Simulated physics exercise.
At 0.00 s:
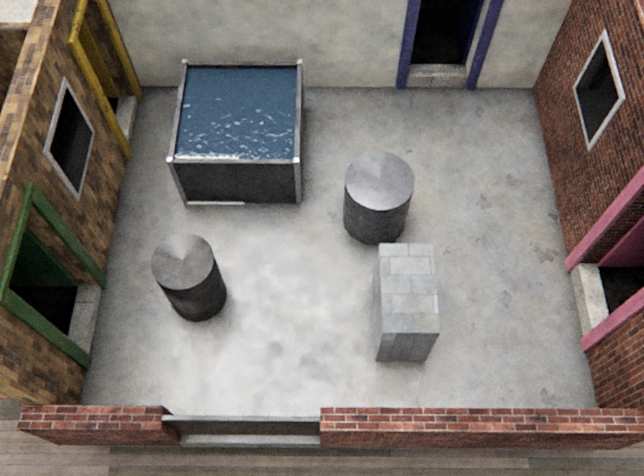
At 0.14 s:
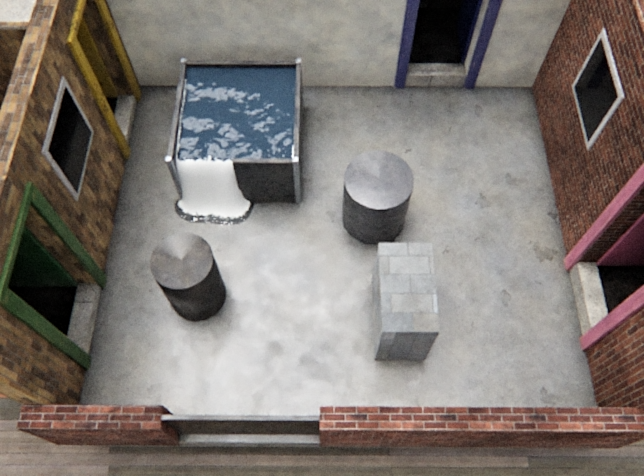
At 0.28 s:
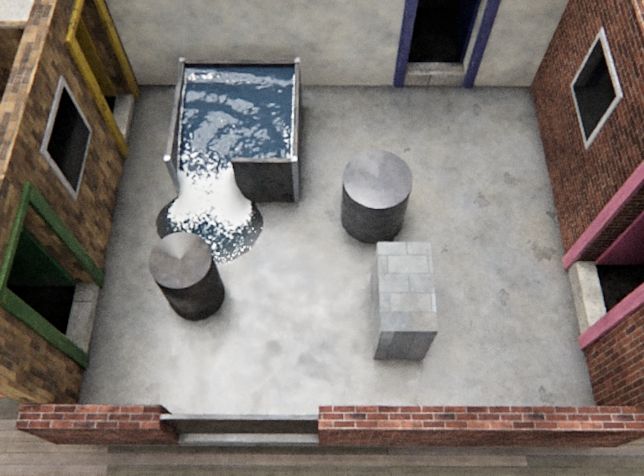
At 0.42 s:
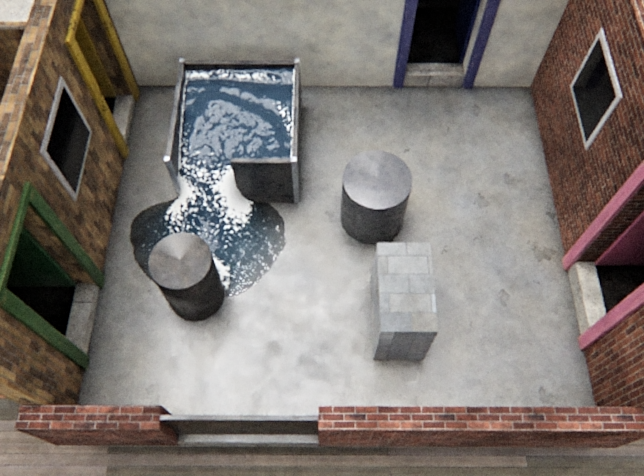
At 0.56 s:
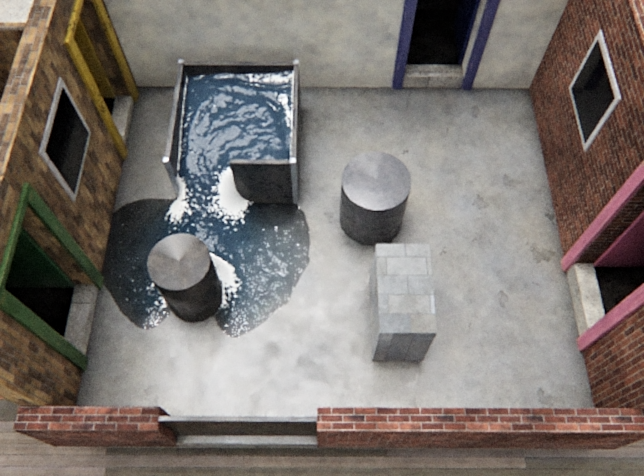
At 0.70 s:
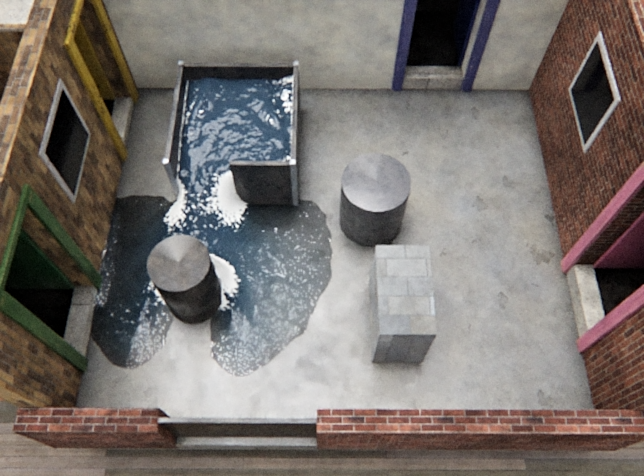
At the start, still water fills an open tank in a walled court with cylinders and a block standing on dry floor. Part of the tank's front wall gives way and water pours out, foaming around the nearer left cylinder, then spreads wide across the floor and reaches the green door at left.
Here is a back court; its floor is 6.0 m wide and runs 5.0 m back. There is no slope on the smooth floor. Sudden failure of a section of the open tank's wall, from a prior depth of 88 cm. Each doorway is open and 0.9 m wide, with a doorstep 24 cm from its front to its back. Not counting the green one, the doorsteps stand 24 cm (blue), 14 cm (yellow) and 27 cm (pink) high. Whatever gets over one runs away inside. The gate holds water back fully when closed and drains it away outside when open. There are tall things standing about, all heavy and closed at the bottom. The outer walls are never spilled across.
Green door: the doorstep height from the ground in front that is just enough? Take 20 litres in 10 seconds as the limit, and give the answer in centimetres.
30 cm.
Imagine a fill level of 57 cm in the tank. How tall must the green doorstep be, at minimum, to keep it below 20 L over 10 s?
Minimum height: Approx. 17 cm.
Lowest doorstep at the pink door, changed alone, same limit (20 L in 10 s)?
The pink one would have to be about 7.5 cm high.
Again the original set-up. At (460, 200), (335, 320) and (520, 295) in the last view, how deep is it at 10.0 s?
5, 5 and 6 cm, respectively.
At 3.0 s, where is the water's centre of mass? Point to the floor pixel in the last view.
(256, 261), roughly.
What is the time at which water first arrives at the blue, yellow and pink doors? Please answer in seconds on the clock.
The blue door at 6.0 seconds, the yellow door at 2.4 seconds, the pink door at 2.8 seconds.
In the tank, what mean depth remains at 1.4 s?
Average depth: Approx. 51 cm.
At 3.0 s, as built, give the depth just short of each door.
In cm: Blue 0, yellow 2, pink 7, green 20.
After 1.4 s water covers 30 % of the floor, deepest (50 cm) near (201, 266); 30 cm at the green door, 26 litres in over its 16 cm doorstep.
After 3.0 s water covers 55 % of the floor, deepest (38 cm) near (370, 333); 20 cm at the green door, 97 litres in over its 16 cm doorstep.
After 10.0 s water covers 95 % of the floor, deepest (11 cm) near (378, 185); 8 cm at the green door, 107 litres in over its 16 cm doorstep.
At the green door as built, the water arrived by 0.7 s and peaked near 31 cm at 1.2 s.
Run again over the same 10 s with other heights there, 33 litres in over 26.5 cm, 7 litres over 36 cm. The limit of 20 litres is kept from about 30 cm up.
